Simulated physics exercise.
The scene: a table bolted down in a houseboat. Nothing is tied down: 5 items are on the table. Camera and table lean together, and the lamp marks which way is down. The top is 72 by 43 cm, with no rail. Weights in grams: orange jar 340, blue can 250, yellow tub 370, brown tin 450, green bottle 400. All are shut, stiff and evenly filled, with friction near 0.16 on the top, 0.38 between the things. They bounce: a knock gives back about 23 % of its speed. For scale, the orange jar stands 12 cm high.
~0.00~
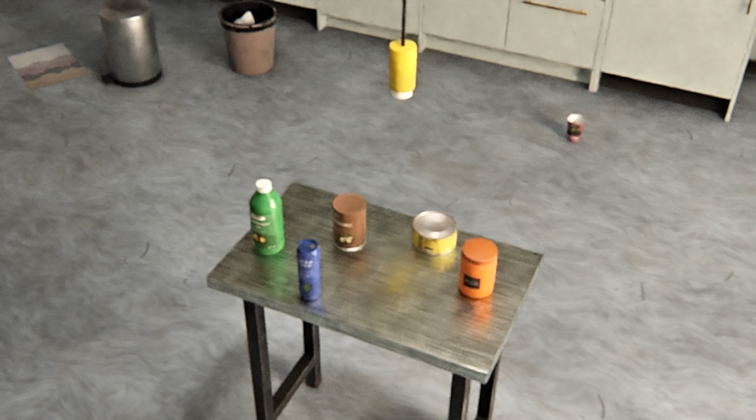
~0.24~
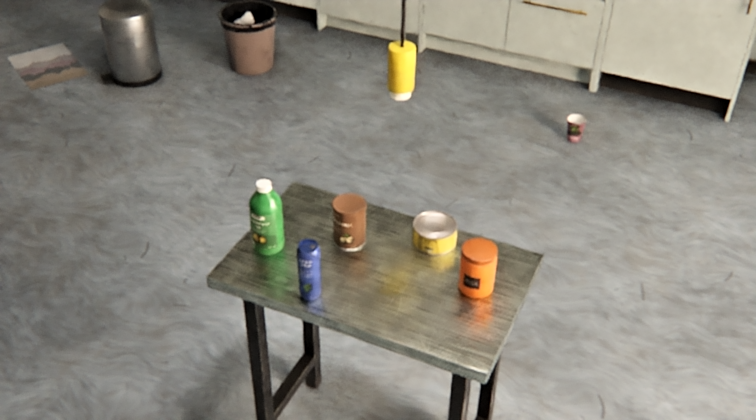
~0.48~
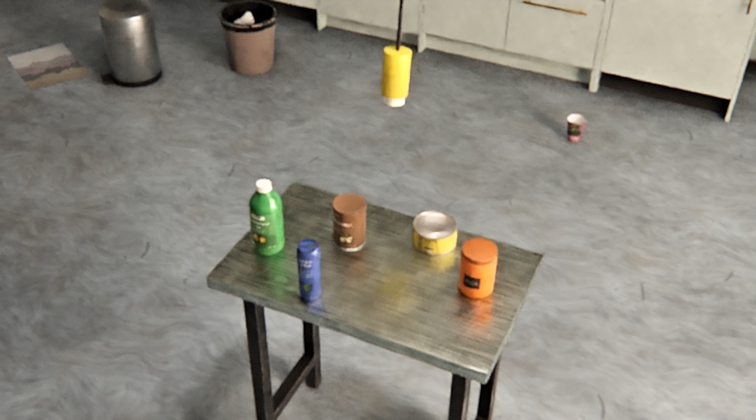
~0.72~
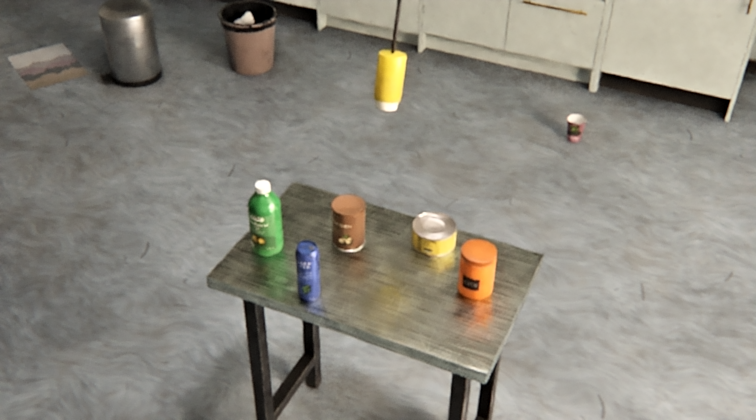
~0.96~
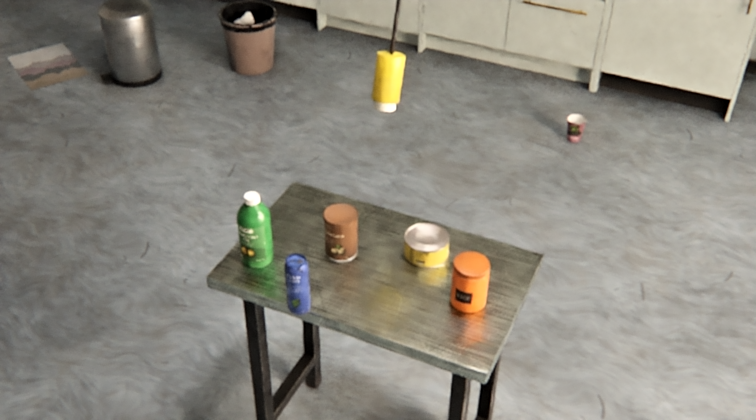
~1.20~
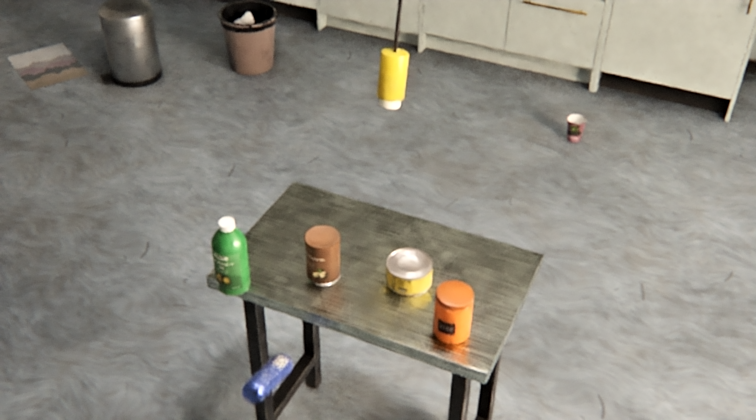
We see five containers on a table in a room where a yellow object hangs and sways; the bottle, tin, tub and jar slide toward the table's near side, and the blue can slides, then drops off the near edge.
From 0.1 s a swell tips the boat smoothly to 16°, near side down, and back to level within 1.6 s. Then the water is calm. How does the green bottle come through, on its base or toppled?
The green bottle falls over.
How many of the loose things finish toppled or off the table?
That comes to 5.
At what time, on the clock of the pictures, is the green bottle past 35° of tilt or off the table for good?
At about 1.2 s.
By 1.50 s, floor tilted 2°, near side down; orange jar, brown tin and green bottle now off the table; yellow tub 32 cm from its spot.
By 1.80 s, boat level; yellow tub now off the table.
When it is over (2.4 s), off the table and tipped over, blue can, brown tin and green bottle; off the table but upright, orange jar and yellow tub.
